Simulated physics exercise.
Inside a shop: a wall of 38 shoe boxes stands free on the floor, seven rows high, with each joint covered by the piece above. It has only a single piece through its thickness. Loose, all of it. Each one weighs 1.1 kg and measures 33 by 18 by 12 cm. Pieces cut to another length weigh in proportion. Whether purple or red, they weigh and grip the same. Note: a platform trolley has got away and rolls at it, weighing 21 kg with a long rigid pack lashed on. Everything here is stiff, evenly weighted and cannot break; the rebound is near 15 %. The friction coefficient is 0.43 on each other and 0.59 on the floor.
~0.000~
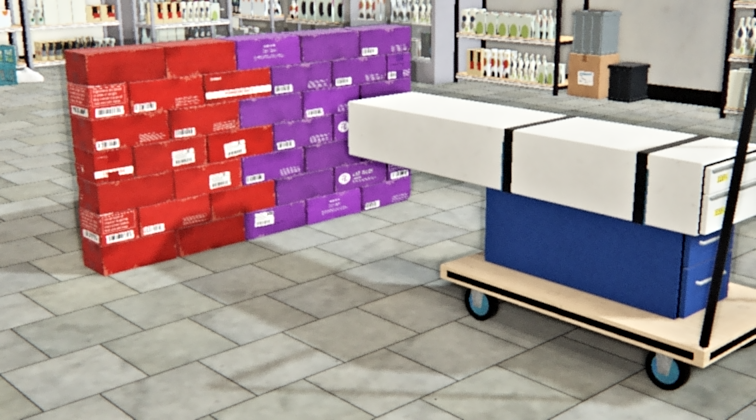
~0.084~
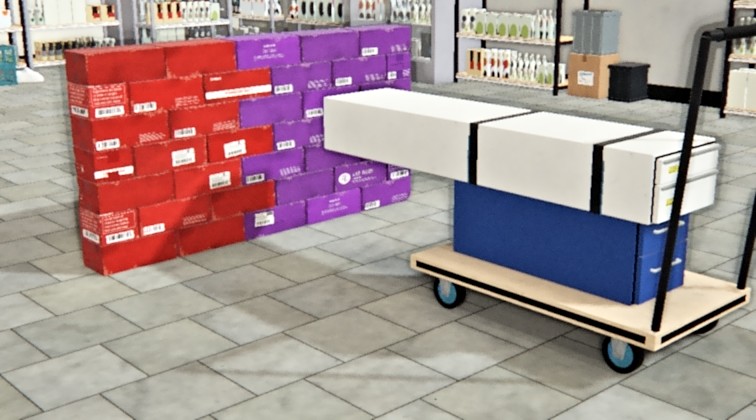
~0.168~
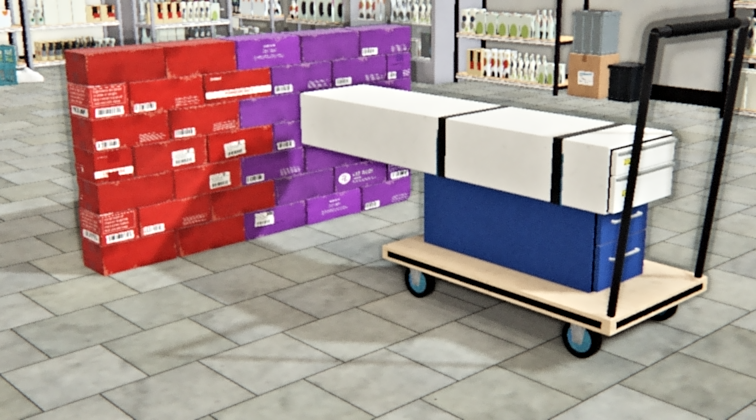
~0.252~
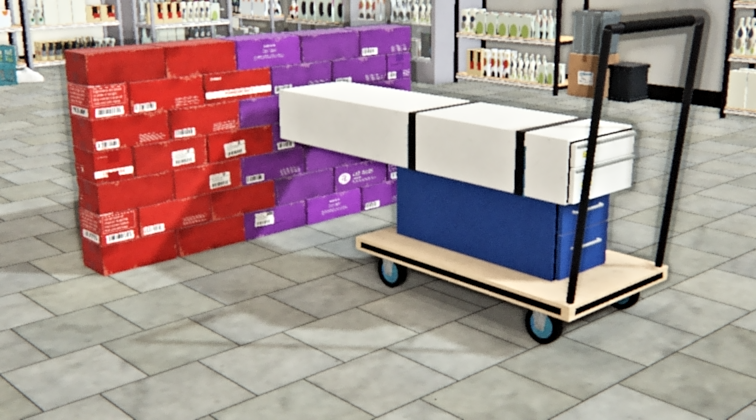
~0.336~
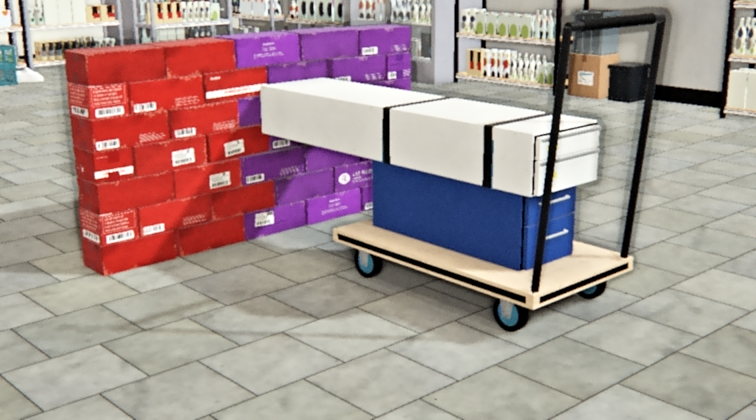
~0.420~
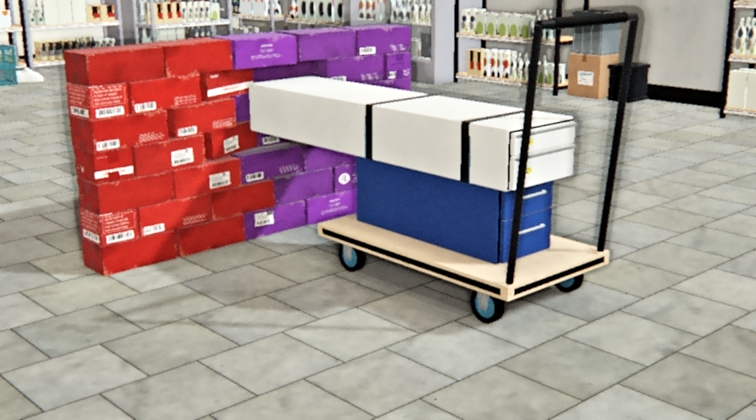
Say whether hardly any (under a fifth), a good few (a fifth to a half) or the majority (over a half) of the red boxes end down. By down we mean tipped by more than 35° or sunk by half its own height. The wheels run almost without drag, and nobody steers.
A good few of them end down.
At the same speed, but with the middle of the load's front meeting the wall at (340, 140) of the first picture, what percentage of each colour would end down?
Per cent down - red: 10, purple: 70.
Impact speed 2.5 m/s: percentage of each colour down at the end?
You'd end up with red at 40 per cent down and purple at 20 per cent.
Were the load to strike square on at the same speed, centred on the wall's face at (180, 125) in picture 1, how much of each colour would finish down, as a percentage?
Down at the end: Red 60 percent, purple 20 percent.
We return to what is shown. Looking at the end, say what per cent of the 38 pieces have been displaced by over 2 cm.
Share: 60 in a hundred.
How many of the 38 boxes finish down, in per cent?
40 %.
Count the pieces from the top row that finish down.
5.
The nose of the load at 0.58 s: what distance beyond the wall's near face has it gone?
About 30 cm.
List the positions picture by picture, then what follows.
In the first frame (each place is the centre of the face we see best), load (358, 120) 56 cm short of the wall; top red box (127, 67); top purple box (331, 47); all as stacked.
Load (333, 115) 41 cm short of the wall; top red box (127, 67), in the second frame.
Load (309, 110) 26 cm short of the wall; top red box (127, 67), in the third frame.
Load (287, 106) 11 cm short of the wall; top red box (127, 67), in the fourth frame.
Load (268, 102) 29 mm into the wall's line; top red box (127, 67); 6 have shifted, in the fifth frame.
Load (257, 99) 13 cm into the wall's line; top red box (127, 67); top purple box (328, 46) moved 25 mm; 12 have shifted, in the sixth frame.
By 0.58 s, load 29 cm past the wall's line, still rolling; none of the 17 red boxes down (1 of 38 in all colours); top red box tilted 7°; top purple box moved 10 cm.
By 0.82 s, load 50 cm past the wall's line, still rolling; 4 of the 17 red boxes down (10 of 38 in all colours); top red box tilted 35°; top purple box tilted 17°, 38 mm lower.
By 1.12 s, load 69 cm past the wall's line, still rolling; 6 of the 17 red boxes down (15 of 38 in all colours); top red box tilted 63°, 25 cm lower; top purple box tilted 48°, 11 cm lower.
By 1.50 s, load 71 cm past the wall's line, stopped; 6 of the 17 red boxes down (15 of 38 in all colours); top red box upside down; top purple box on its side.
When it is over (4.1 s), load 71 cm past the wall's line, stopped; 6 of the 17 red boxes down (15 of 38 in all colours); top red box upside down; top purple box on its side. That is 35 per cent. In pixels of the last frame, middles, top purple box near (253, 157).
